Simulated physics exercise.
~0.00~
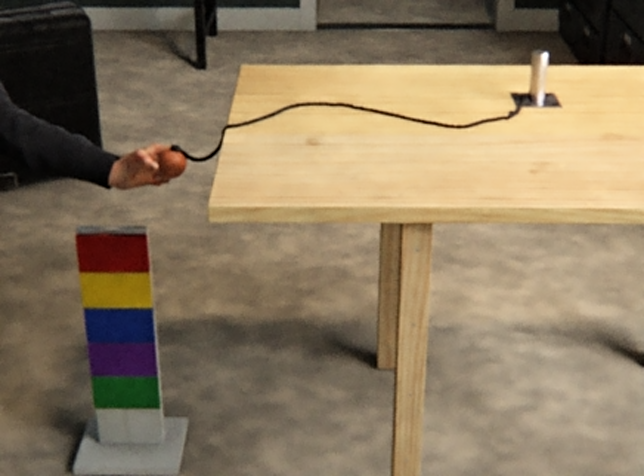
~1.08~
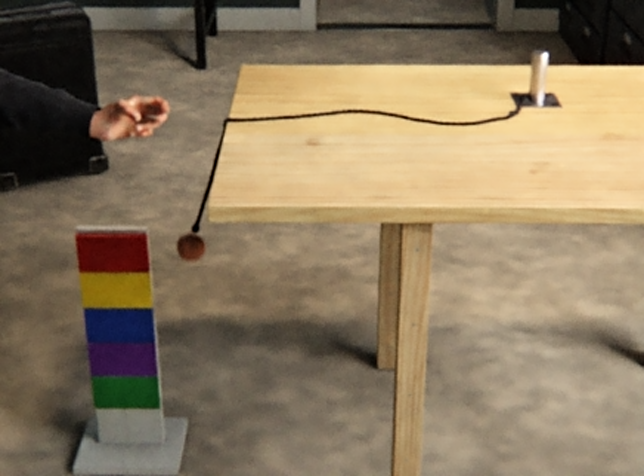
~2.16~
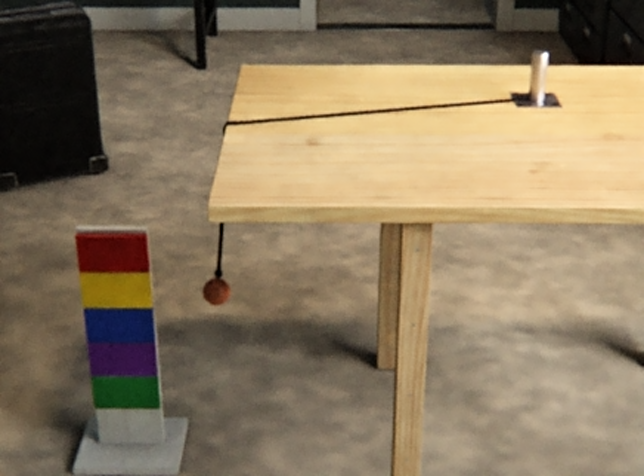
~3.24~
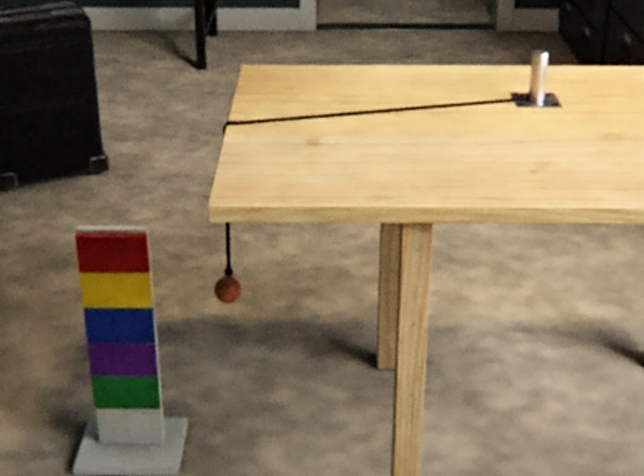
To begin with, a hand at the left holds an orange ball just off the end of a wooden table, with a slack dark cord running from it across the top to a small post on a plate. The hand lets go and draws back to the left as the ball drops past the table's edge. The hand leaves view, and the cord pulls straight across the tabletop while the ball hangs a little lower and farther right. Finally, the ball shifts slightly right and hangs below the edge, level with the yellow band on the striped coloured scale.
